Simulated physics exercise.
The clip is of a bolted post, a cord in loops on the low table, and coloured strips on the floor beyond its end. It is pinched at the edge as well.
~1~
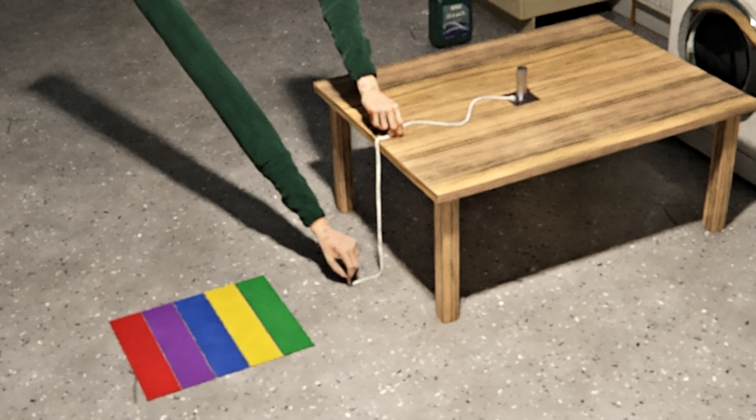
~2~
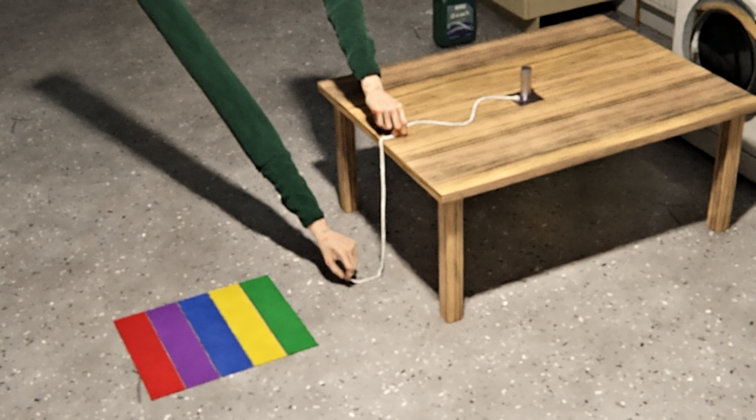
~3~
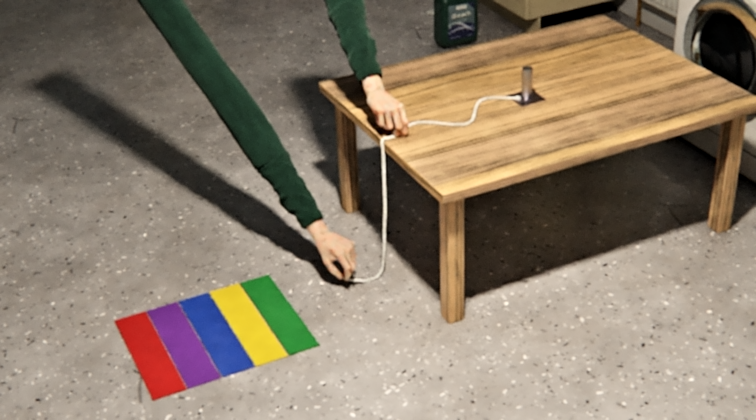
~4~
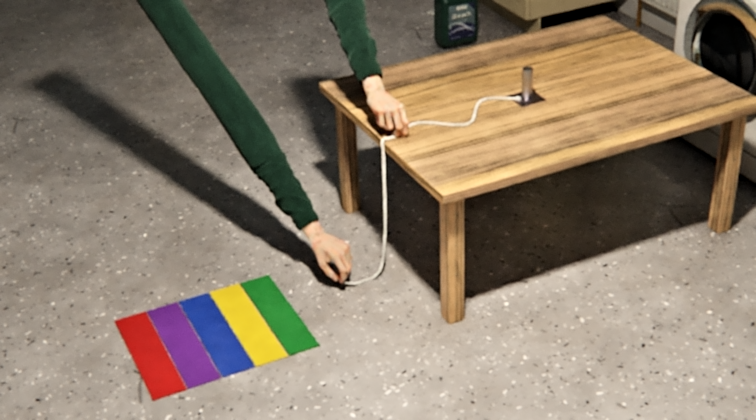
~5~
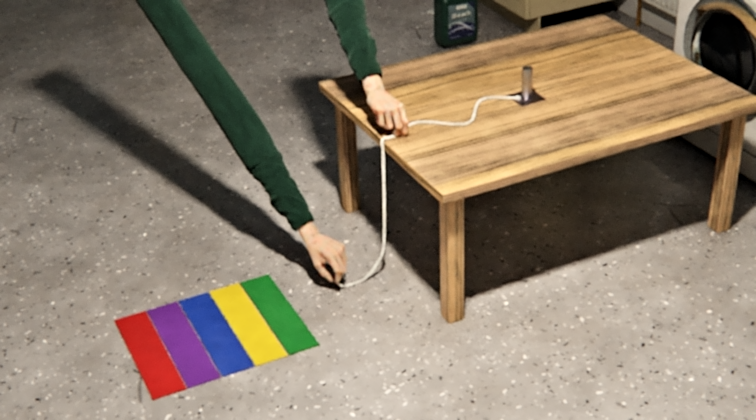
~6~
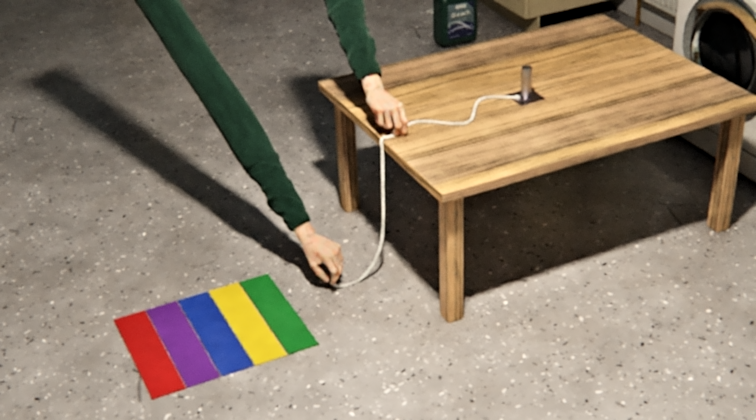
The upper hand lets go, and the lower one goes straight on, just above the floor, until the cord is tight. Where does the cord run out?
The blue one.
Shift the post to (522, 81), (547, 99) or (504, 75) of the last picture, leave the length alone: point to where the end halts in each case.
In that order: (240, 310), (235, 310) and (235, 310).
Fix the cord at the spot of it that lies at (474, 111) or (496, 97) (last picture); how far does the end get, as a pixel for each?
Near (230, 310) and (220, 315).
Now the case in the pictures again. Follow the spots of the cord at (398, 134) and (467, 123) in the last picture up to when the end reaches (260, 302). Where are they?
At (379, 158), then (441, 122).
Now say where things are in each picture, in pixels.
In the first frame, end (347, 275); green (290, 337); yellow (258, 347); blue (225, 358); purple (192, 369); red (157, 380).
In the second frame, end (345, 277); cord through (491, 98) (469, 122) (410, 125) (382, 160) (383, 212) (382, 264).
In the third frame, end (344, 277).
In the fourth frame, end (339, 279); cord through (492, 99) (471, 122) (411, 125) (384, 161) (385, 212) (382, 265).
In the fifth frame, end (334, 280).
In the sixth frame, end (330, 281); cord through (491, 97) (470, 121) (410, 124) (383, 160) (383, 211) (372, 266).
Soon after, end near (261, 302); over green.
Then, end near (230, 311); over yellow.
At full stretch, end near (213, 317); over blue. It halts on the blue strip.
